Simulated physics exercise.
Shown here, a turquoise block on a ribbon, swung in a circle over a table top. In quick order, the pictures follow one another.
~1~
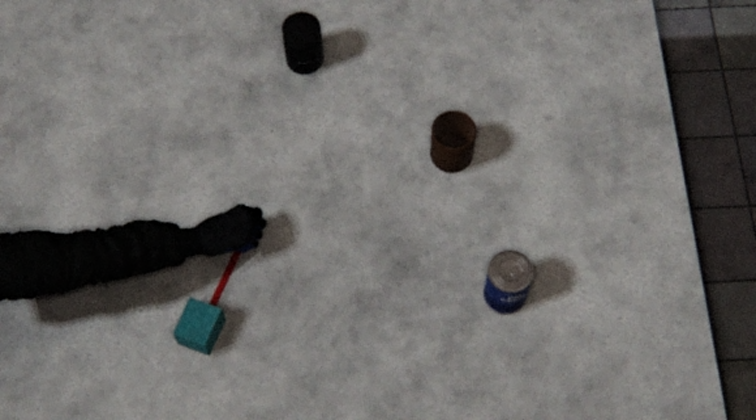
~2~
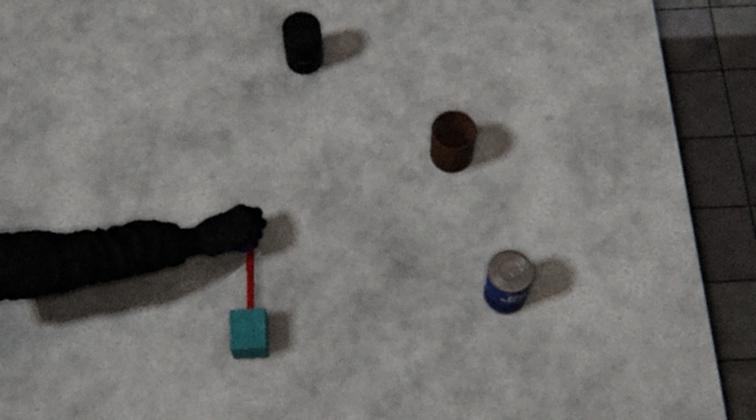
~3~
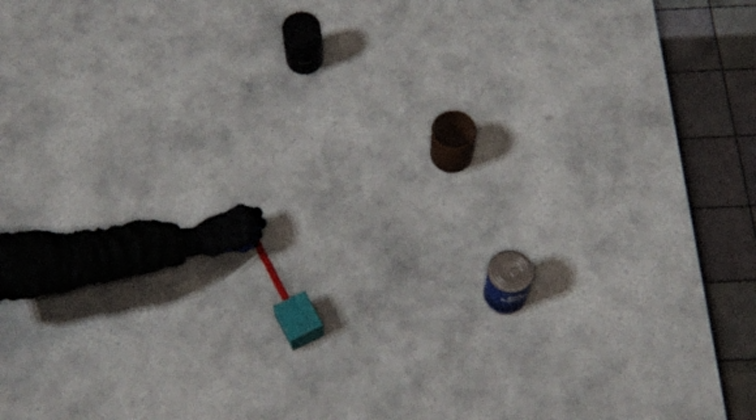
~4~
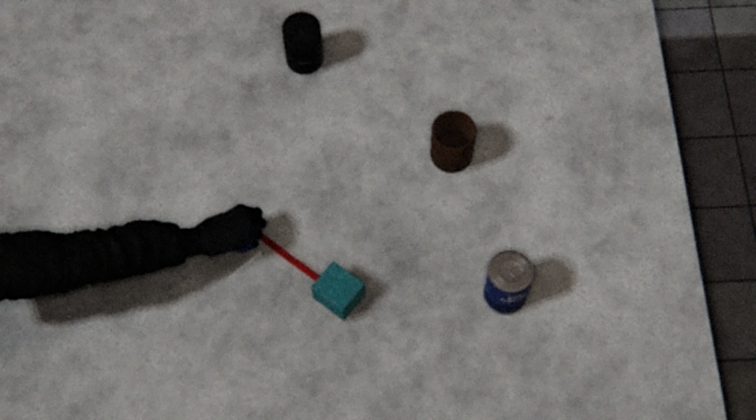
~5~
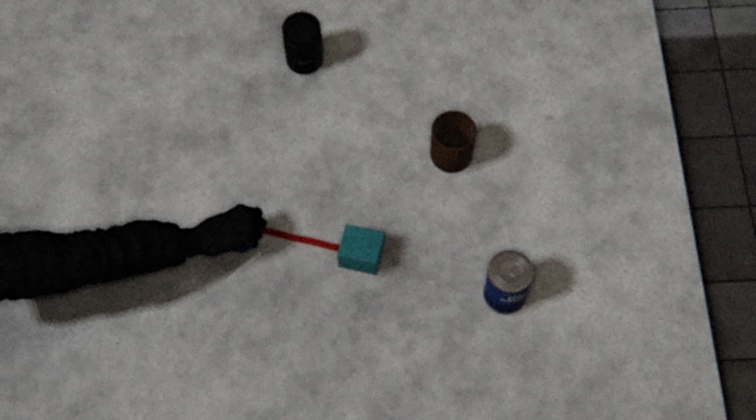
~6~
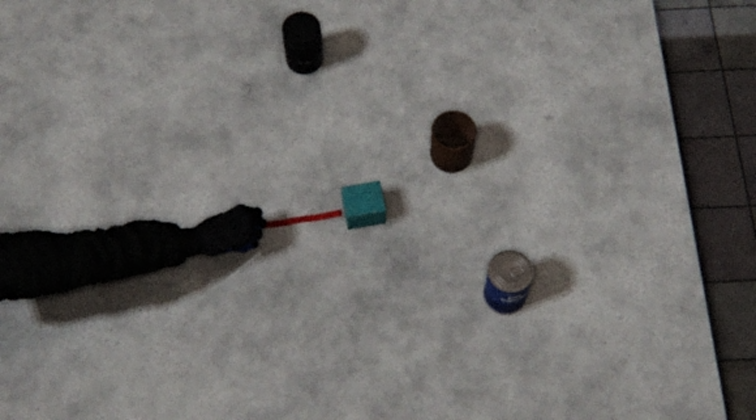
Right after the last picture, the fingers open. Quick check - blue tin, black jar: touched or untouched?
Blue tin: Untouched; black jar: Touched.
Then, 0.08 s past the final frame, block near (336, 128).
Then, 0.20 s past the final frame, block near (315, 71); black jar pushed aside.
When it is over, block near (315, 70); black jar pushed aside. The blue tin remains clear and the black jar takes the knock.
